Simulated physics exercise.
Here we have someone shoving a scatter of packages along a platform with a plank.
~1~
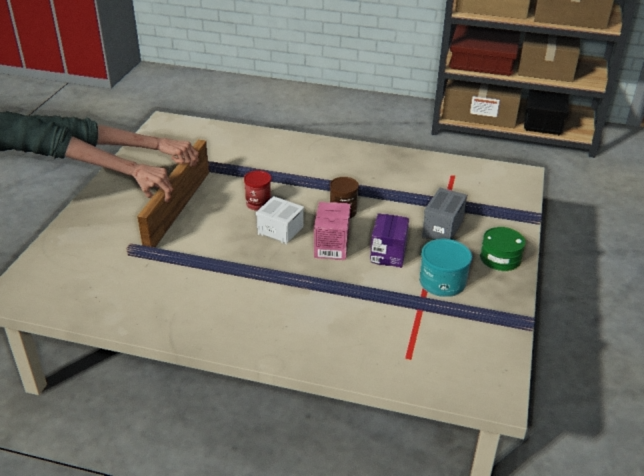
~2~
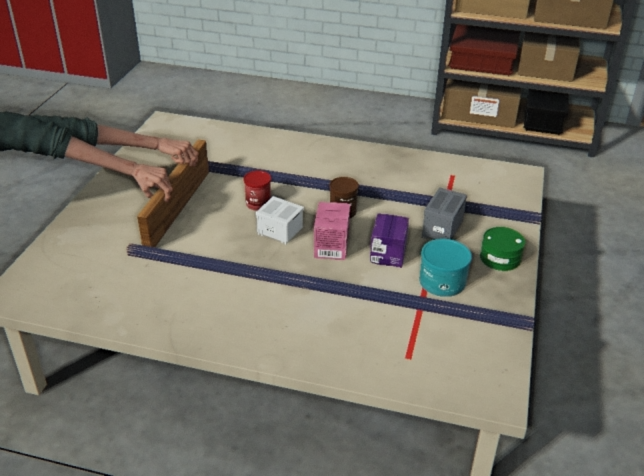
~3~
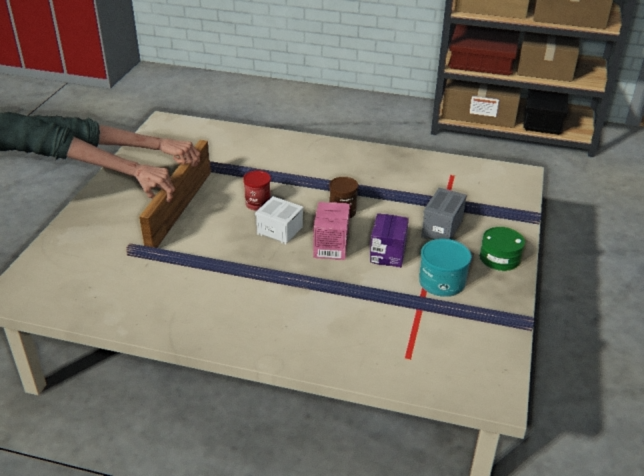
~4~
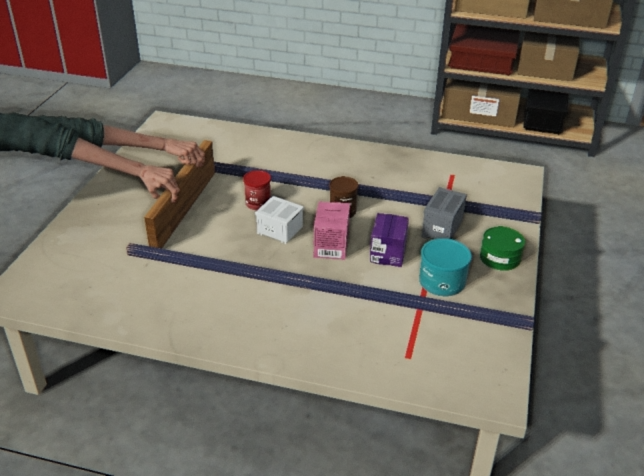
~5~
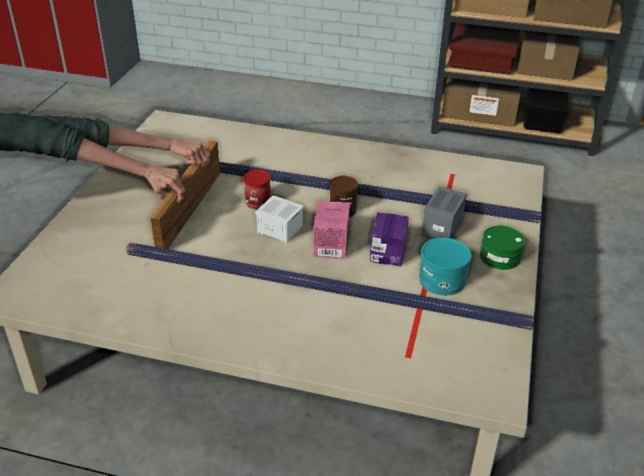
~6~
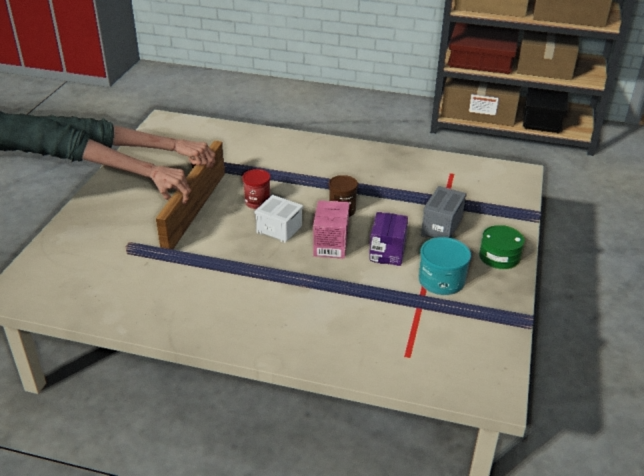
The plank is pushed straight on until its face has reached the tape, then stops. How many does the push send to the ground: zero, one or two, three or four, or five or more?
As it turns out, the number that fall off is one or two.
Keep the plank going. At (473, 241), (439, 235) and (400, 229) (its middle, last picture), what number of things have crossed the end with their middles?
In that order 3, 1 and 0.
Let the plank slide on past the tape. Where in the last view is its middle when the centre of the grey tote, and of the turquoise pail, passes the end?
For the grey tote at (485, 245), for the turquoise pail at (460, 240).
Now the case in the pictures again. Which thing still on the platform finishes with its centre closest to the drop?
Foremost is the purple parcel.
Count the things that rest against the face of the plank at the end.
3 of them.
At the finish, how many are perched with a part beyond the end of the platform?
That would be 1.
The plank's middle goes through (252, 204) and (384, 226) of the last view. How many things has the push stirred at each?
First 1, then 7.
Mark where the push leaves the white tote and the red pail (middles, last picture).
Near (453, 242) and (454, 221).
Soon after, none off yet; green canister at rest near (502, 247); turquoise pail at rest near (444, 266); grey tote at rest near (444, 215).
After that, none off yet; green canister at rest near (502, 247); turquoise pail displaced a little near (465, 273); grey tote at rest near (444, 215).
In the end, the number that fall off is one or two; gone, green canister.
